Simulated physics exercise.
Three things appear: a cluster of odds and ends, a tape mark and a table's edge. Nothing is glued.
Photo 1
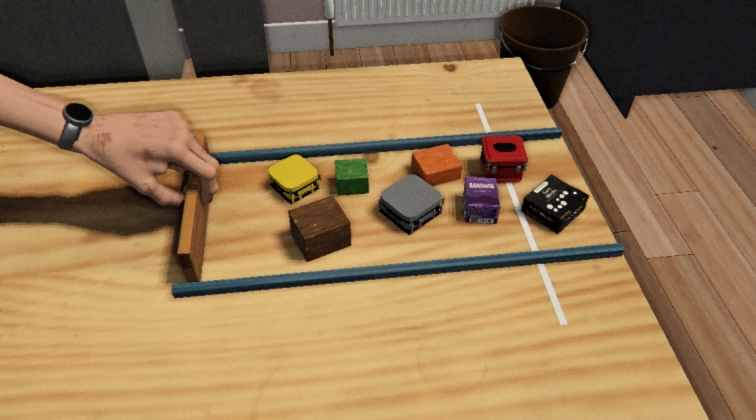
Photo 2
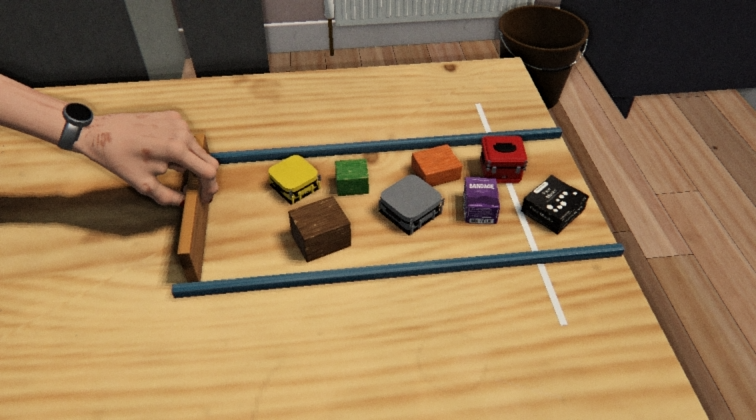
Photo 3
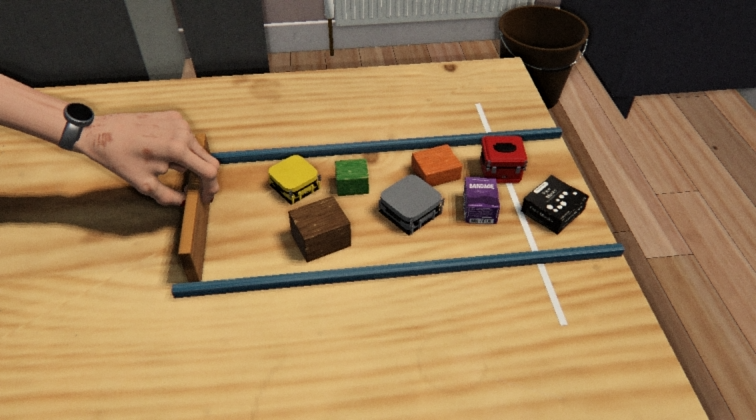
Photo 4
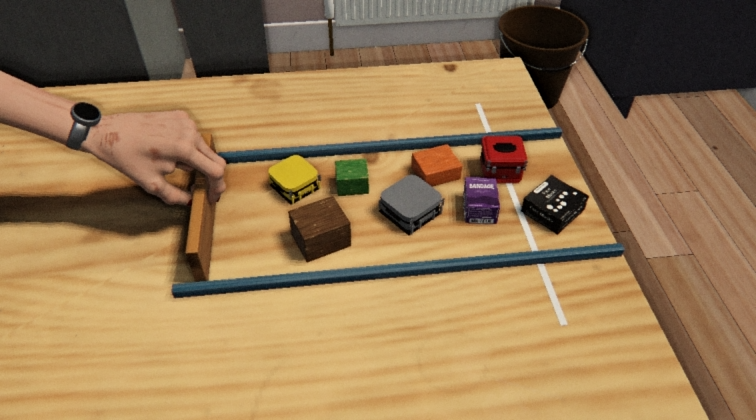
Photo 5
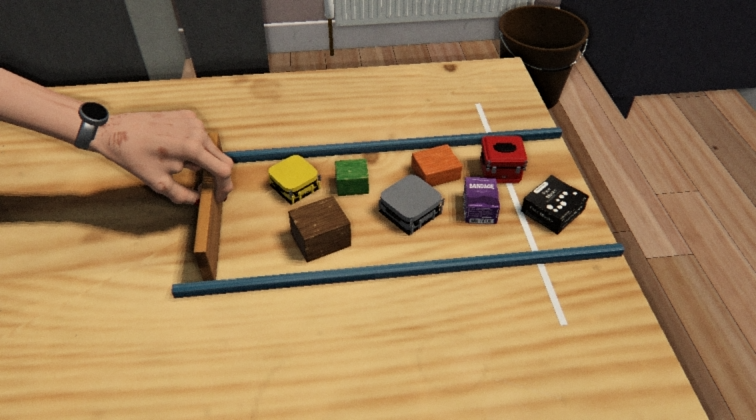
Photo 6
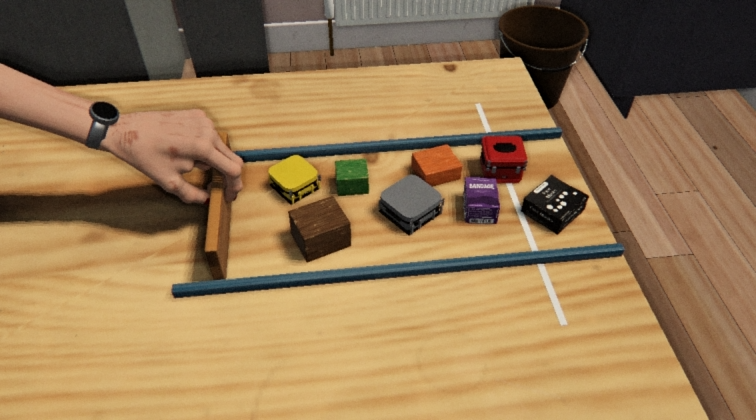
A hand wearing a dark watch holds an upright wooden board at the left of a pale wooden table, seen from above at an angle, with a bucket beyond. Between two blue rails sit yellow, green and brown pieces, then grey and orange ones, with purple, red and black ones near a white line at right. The hand holds almost still, then slides the board slightly right, while the objects and camera stay still.
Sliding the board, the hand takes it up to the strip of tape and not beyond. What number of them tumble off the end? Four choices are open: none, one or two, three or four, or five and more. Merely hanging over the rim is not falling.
Fallen: Above two, below five.
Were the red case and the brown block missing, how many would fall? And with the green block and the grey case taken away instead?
You'd see 2 fallen, and 2 in the other try.
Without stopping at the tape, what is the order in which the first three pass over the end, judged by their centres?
The order is the black box, then the red case, then the purple box.
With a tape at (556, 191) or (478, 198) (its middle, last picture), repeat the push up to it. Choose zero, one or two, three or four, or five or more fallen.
5 or more; either one or two.
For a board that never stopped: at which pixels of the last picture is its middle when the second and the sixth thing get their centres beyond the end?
(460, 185) and (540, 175).
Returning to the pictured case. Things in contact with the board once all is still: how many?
2 of them.
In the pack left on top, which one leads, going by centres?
Result - the grey case.
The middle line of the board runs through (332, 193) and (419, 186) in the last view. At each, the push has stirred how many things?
Counts: 3, 8.
Soon after, none off yet; black box at rest near (555, 204); red case at rest near (502, 160); purple box at rest near (481, 201).
By the end, the number that fall off is three or four; fallen, orange block, purple box, red case and black box.
